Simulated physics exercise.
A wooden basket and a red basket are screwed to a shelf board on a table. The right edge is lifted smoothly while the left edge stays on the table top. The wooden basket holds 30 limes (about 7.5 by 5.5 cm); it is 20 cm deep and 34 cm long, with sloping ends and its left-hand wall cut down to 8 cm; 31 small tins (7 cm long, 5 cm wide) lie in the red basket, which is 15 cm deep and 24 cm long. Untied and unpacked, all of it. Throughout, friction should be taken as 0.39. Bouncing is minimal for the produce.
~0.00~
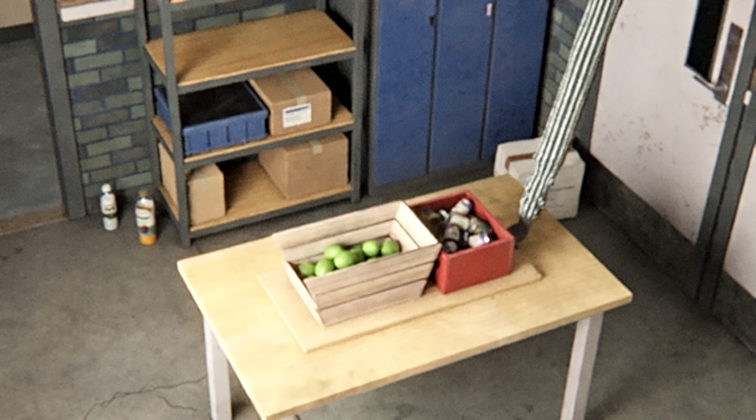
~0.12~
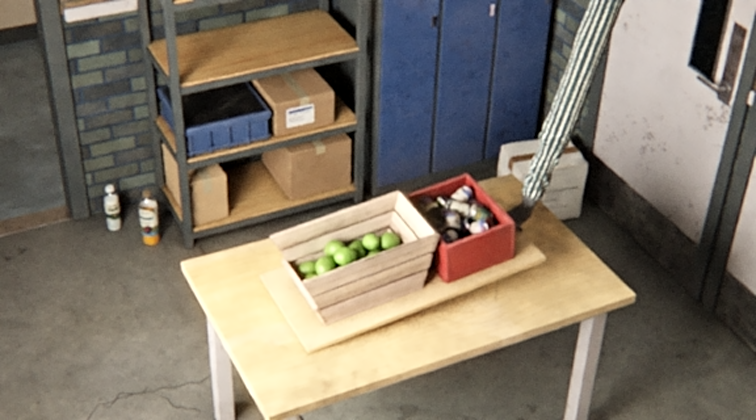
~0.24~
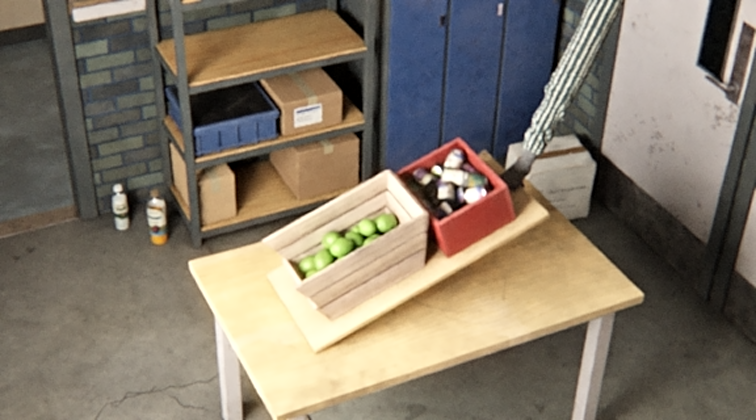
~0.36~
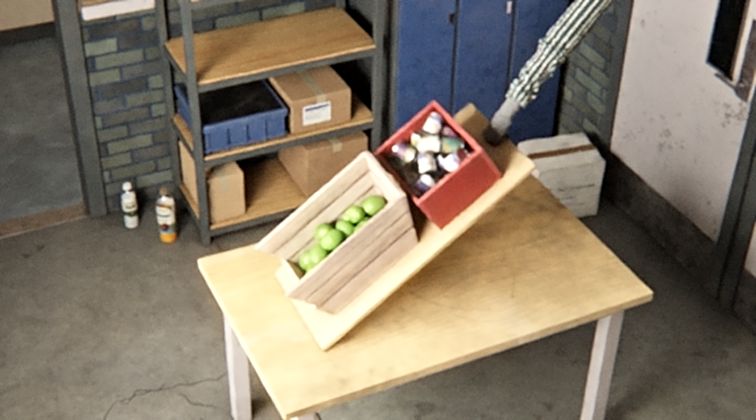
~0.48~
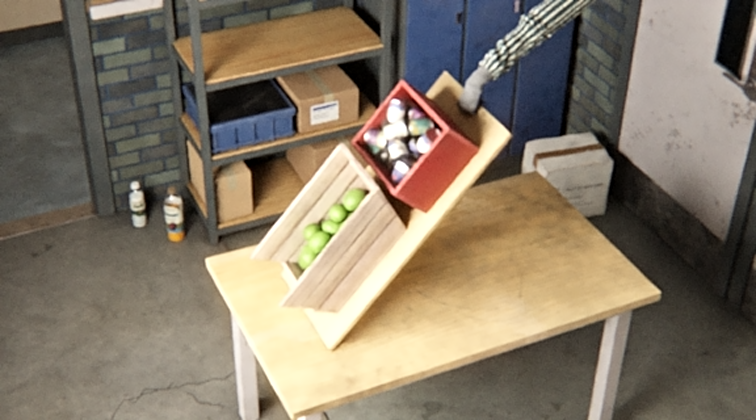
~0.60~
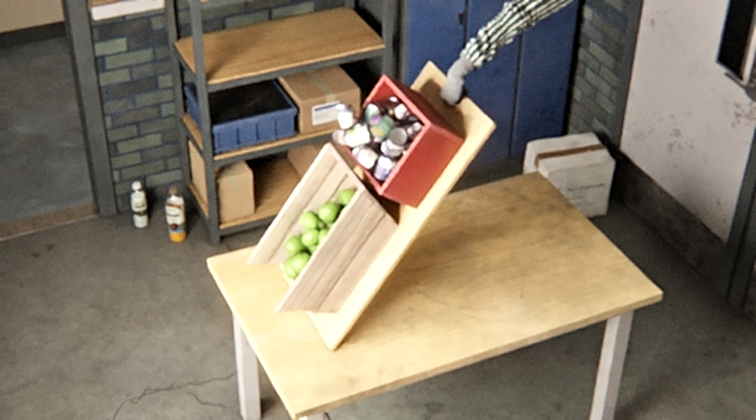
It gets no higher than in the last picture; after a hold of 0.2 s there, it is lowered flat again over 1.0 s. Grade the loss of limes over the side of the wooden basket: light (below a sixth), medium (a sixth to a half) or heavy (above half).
Medium.
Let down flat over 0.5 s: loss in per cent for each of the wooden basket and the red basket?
In that case wooden basket 40, red basket 40 per cent.
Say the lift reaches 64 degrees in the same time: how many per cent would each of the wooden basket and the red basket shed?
In that case the wooden basket sheds 60 %, while the red basket sheds 50 %.
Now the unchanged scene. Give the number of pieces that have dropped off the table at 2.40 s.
That count sits near 8.
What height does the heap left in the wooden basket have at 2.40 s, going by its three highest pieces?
Around 10 centimetres high.
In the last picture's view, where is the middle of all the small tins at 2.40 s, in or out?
In the last view, the centre sits near (460, 246).
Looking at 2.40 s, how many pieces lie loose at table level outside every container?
Piece count: Roughly 8.
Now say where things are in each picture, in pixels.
In the first frame (we follow the rim corner now nearest the camera; the camera pans a little), wooden basket at (305, 282); red basket at (449, 256); tilt 0°; nothing out yet.
The second frame shows wooden basket at (301, 284); red basket at (448, 246); tilt 6°.
The third frame shows wooden basket at (294, 288); red basket at (440, 223); tilt 19°.
The fourth frame shows wooden basket at (285, 296); red basket at (420, 201); tilt 34°.
The fifth frame shows wooden basket at (279, 306); red basket at (396, 191); tilt 47°.
The sixth frame shows wooden basket at (276, 311); red basket at (382, 190); tilt 53°; nothing out yet.
After 0.89 s, tilt 52°; 6 of 30 out of the wooden basket and 5 of 31 out of the red basket.
After 1.25 s, tilt 30°; 11 of 30 out of the wooden basket and 7 of 31 out of the red basket.
After 1.75 s, tilt 0°; 11 of 30 out of the wooden basket and 7 of 31 out of the red basket.
Final count (at 2.40 s), 11 of 30 out of the wooden basket and 7 of 31 out of the red basket. Asked share, 11 of 30, 37 per cent.
